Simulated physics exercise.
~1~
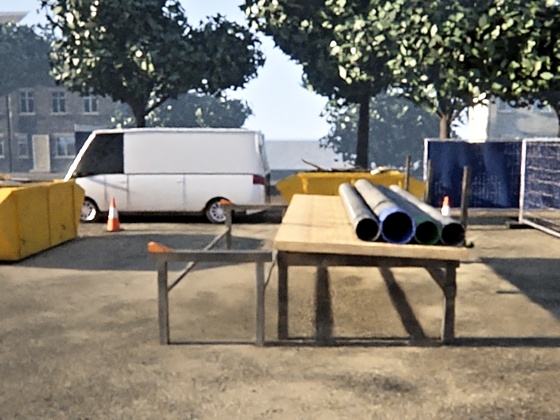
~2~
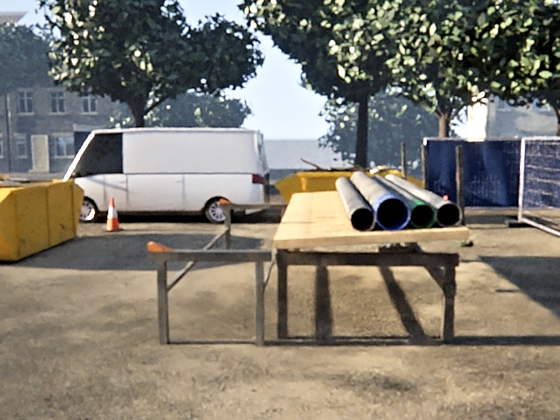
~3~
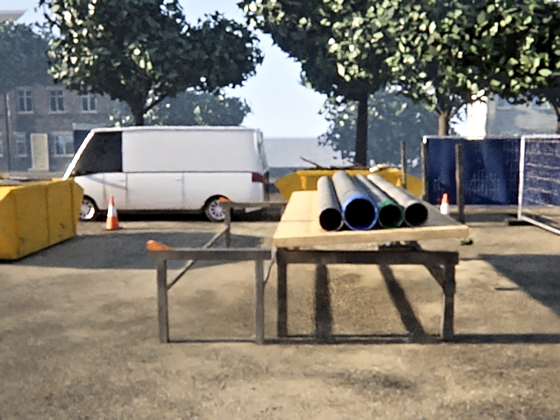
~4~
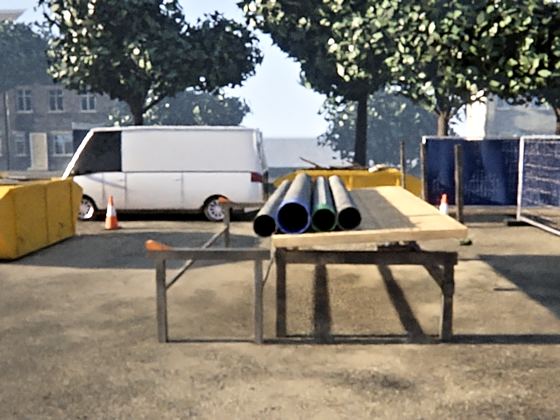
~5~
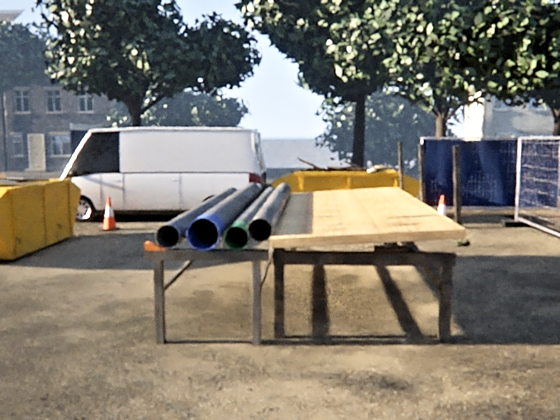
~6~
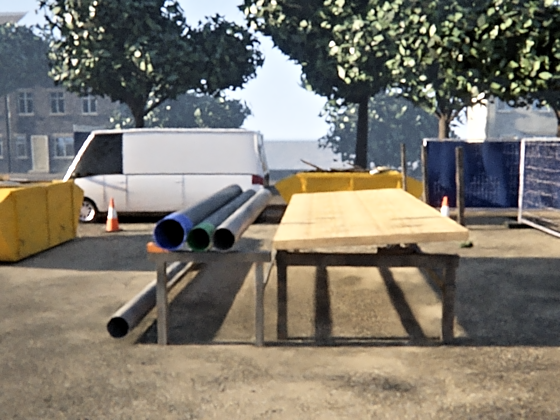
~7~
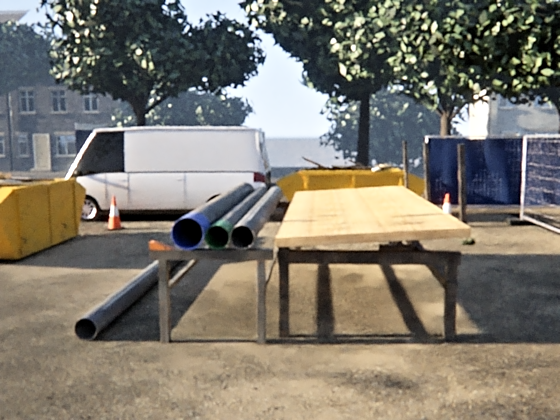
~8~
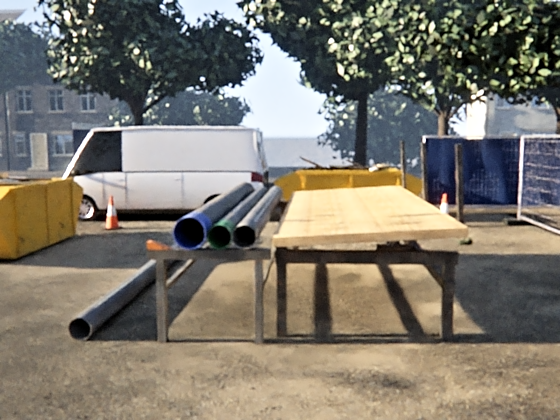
Four pipes, one blue, one green and two grey, lie side by side at the right of a tilting wooden deck in a sunlit yard, seen end-on from a slightly swaying camera. A white van, yellow skips, trees and blue fence panels stand behind. The deck tips to the left, and the pipes roll down it together onto the level rack beside it. The leading grey pipe goes over the rack's far end and drops to the ground at the left. The blue, green and remaining grey pipes shift back slightly and settle on the rack, leaving the deck empty.
